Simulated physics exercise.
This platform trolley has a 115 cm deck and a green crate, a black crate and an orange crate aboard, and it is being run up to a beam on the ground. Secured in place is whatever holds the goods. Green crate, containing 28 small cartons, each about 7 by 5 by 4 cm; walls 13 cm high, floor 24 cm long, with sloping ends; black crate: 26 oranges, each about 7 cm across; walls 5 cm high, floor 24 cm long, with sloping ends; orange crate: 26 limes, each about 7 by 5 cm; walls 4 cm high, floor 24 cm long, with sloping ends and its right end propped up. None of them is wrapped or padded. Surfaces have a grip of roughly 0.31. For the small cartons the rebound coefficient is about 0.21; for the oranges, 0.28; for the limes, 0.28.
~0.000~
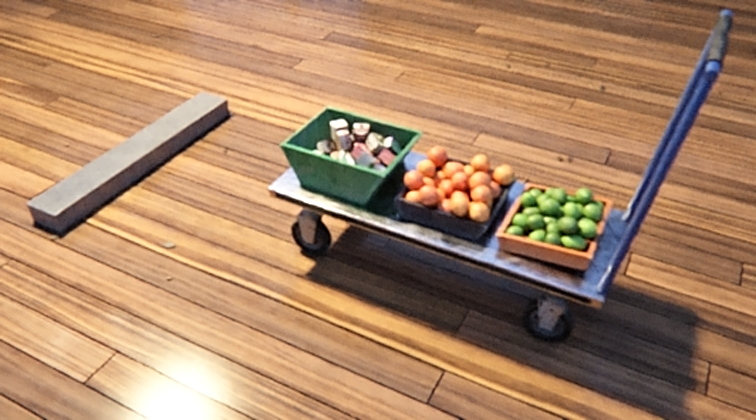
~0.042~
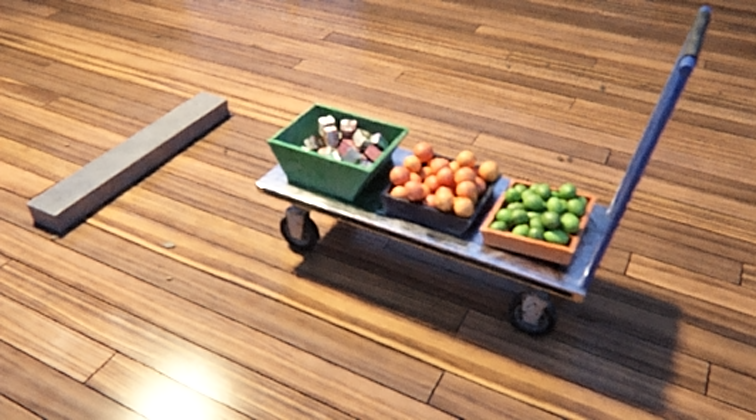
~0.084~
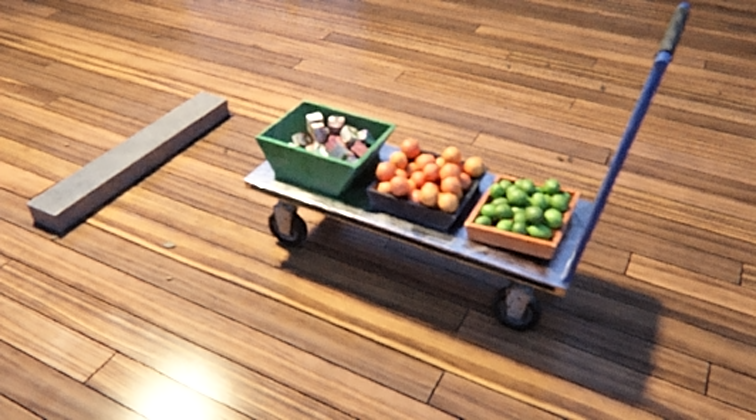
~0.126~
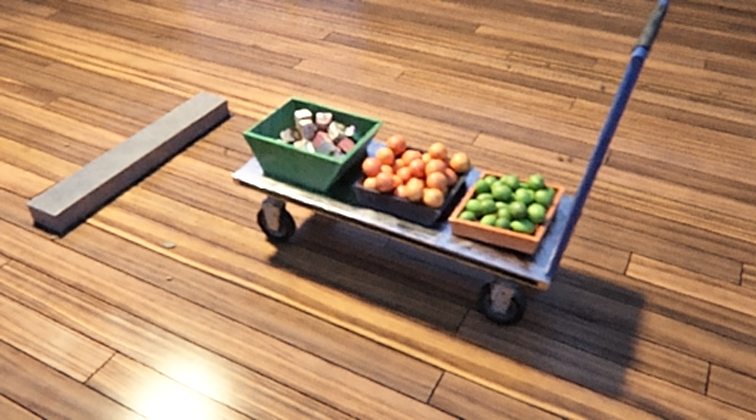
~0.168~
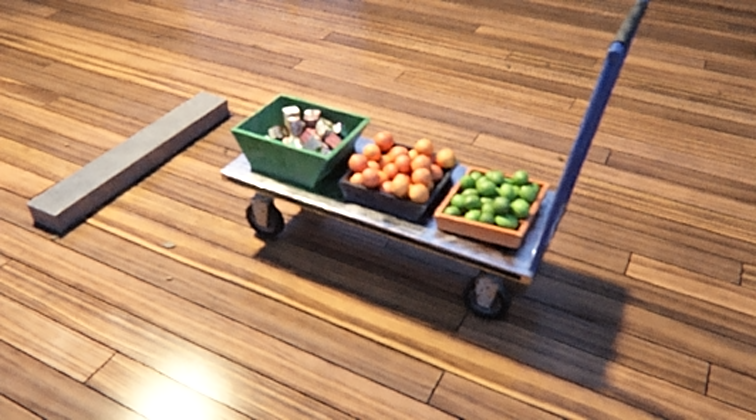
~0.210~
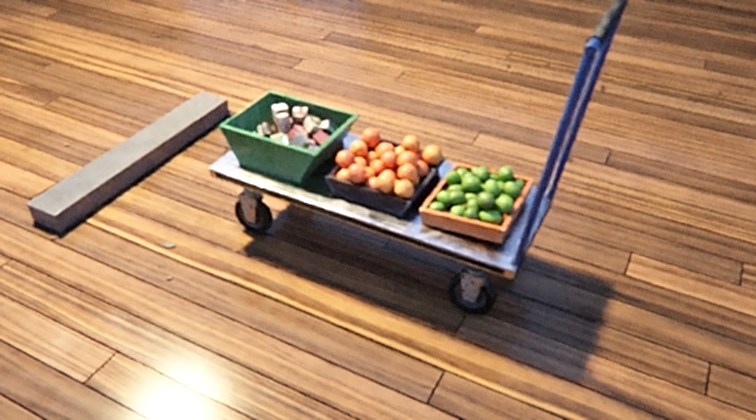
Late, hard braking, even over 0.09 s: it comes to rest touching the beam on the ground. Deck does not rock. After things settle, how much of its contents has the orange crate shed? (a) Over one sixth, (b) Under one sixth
Under one sixth.
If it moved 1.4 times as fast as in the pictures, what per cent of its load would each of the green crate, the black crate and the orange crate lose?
In that case the green crate sheds 0 per cent, the black crate 30 per cent and the orange crate 20 per cent.
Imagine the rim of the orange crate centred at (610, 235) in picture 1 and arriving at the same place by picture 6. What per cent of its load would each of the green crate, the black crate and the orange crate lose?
That would give green crate 0 %, black crate 30 % and orange crate 30 %.
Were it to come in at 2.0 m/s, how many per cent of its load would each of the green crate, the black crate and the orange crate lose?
Then the green crate sheds 0 per cent of its load, the black crate 30 per cent, and the orange crate 30 per cent.
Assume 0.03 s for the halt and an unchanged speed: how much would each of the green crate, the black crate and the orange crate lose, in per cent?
Green crate 0 %, black crate 20 %, orange crate 10 %.
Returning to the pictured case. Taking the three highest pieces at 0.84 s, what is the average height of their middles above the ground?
On average they sit about 40 cm high.
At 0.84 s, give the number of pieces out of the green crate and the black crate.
Estimate at that time - green crate 0, black crate 3, give or take.
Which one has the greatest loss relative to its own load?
The black crate is the one.
After 0.62 s, the brake bites.
After 0.72 s, the green crate has all 28, the black crate has all 26 and the orange crate has all 26.
After 0.84 s, the green crate has all 28, the black crate is down by 3 of 26 and the orange crate has all 26.
After 1.07 s, the green crate has all 28, the black crate is down by 5 of 26 and the orange crate is down by 1 of 26.
Final count (at 1.58 s), the green crate has all 28, the black crate is down by 5 of 26 and the orange crate is down by 1 of 26. Asked share, 1 of 26, 4 per cent.
